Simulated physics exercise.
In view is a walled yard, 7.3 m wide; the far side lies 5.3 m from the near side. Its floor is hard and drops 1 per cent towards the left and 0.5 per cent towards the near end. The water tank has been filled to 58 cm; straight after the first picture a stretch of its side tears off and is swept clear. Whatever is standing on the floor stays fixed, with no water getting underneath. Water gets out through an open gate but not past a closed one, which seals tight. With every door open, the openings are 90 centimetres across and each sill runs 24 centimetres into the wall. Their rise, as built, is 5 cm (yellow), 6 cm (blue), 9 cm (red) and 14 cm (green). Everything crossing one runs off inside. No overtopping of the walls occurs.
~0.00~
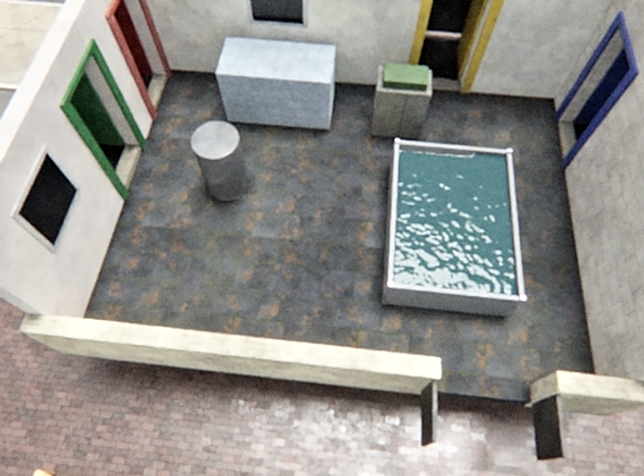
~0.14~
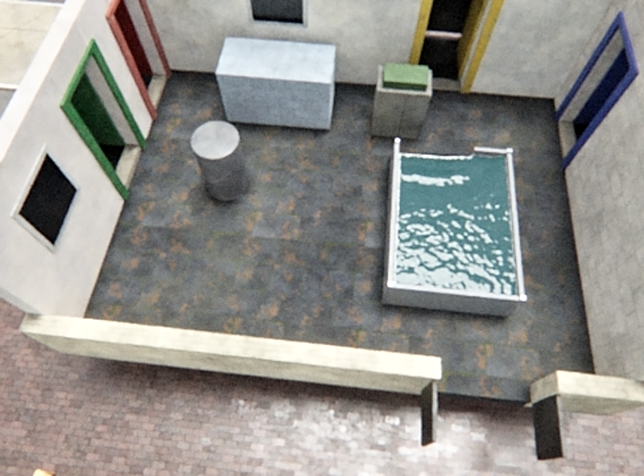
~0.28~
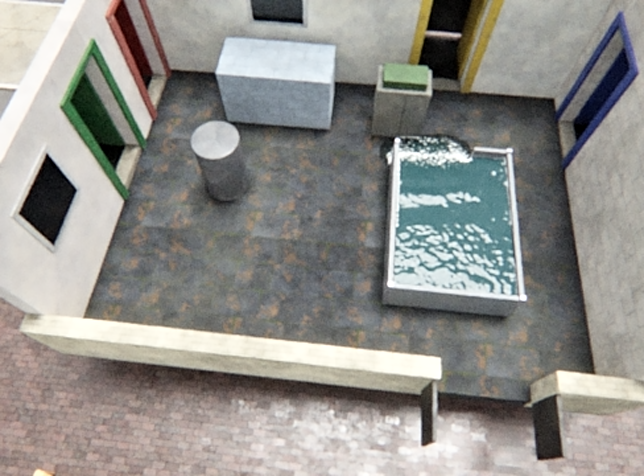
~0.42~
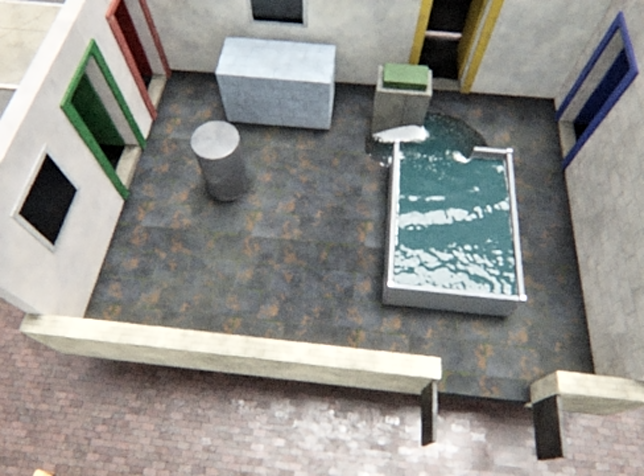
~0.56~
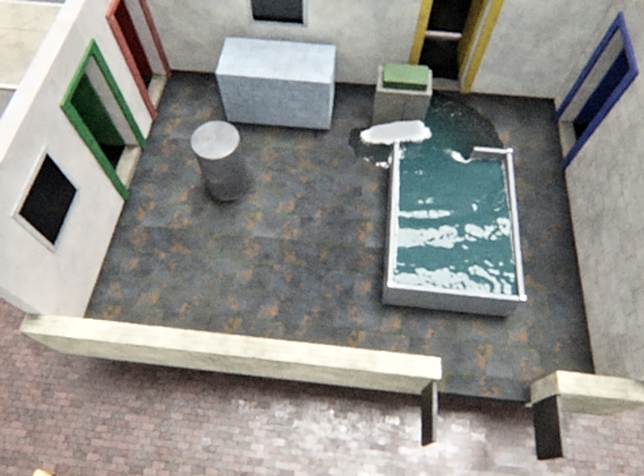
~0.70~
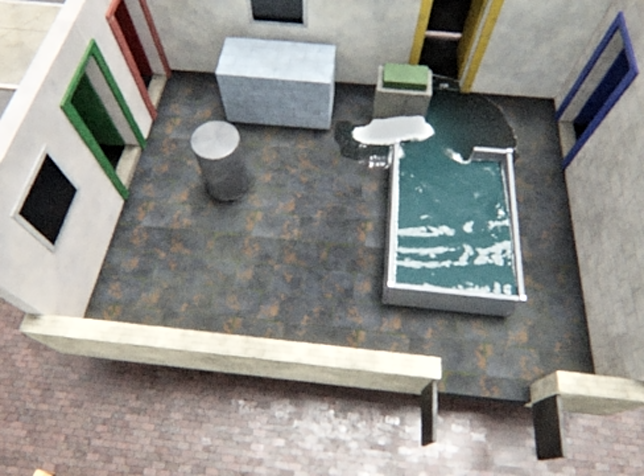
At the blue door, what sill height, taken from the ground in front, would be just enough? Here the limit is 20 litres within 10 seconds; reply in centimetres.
10 cm.
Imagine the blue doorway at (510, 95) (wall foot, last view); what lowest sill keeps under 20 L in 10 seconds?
Minimum: About 15 cm.
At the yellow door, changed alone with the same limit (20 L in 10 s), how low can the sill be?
At the yellow door you'd want roughly 27 cm.
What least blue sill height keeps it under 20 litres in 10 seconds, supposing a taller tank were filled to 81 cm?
Roughly 16 centimetres would do it.
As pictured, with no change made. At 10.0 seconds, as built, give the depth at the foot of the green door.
Depth: Near 6.5 cm.
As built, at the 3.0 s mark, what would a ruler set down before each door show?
Yellow door 9 cm, blue door 13 cm, red door 3 cm, green door 9 cm.
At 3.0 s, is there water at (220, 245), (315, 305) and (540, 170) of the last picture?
First wet through, second bone-dry, third wet through.
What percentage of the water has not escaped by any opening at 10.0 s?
Share still there: Approx. 72 percent.
After 1.4 s water covers 20 % of the floor, deepest (44 cm) near (412, 143); it has not reached the blue door.
After 3.0 s water covers 45 % of the floor, deepest (28 cm) near (412, 143); 13 cm at the blue door, 10 litres in over its 6 cm sill.
After 10.0 s water covers 90 % of the floor, deepest (10 cm) near (78, 334); 4 cm at the blue door, 64 litres in over its 6 cm sill.
At the blue door as built, the water arrived by 2.1 s and peaked near 13 cm at 3.0 s.
Run again over the same 10 s with other heights there, 30 litres in over 8.5 cm, 14 litres over 11 cm. The limit of 20 litres is kept from about 10 cm up.
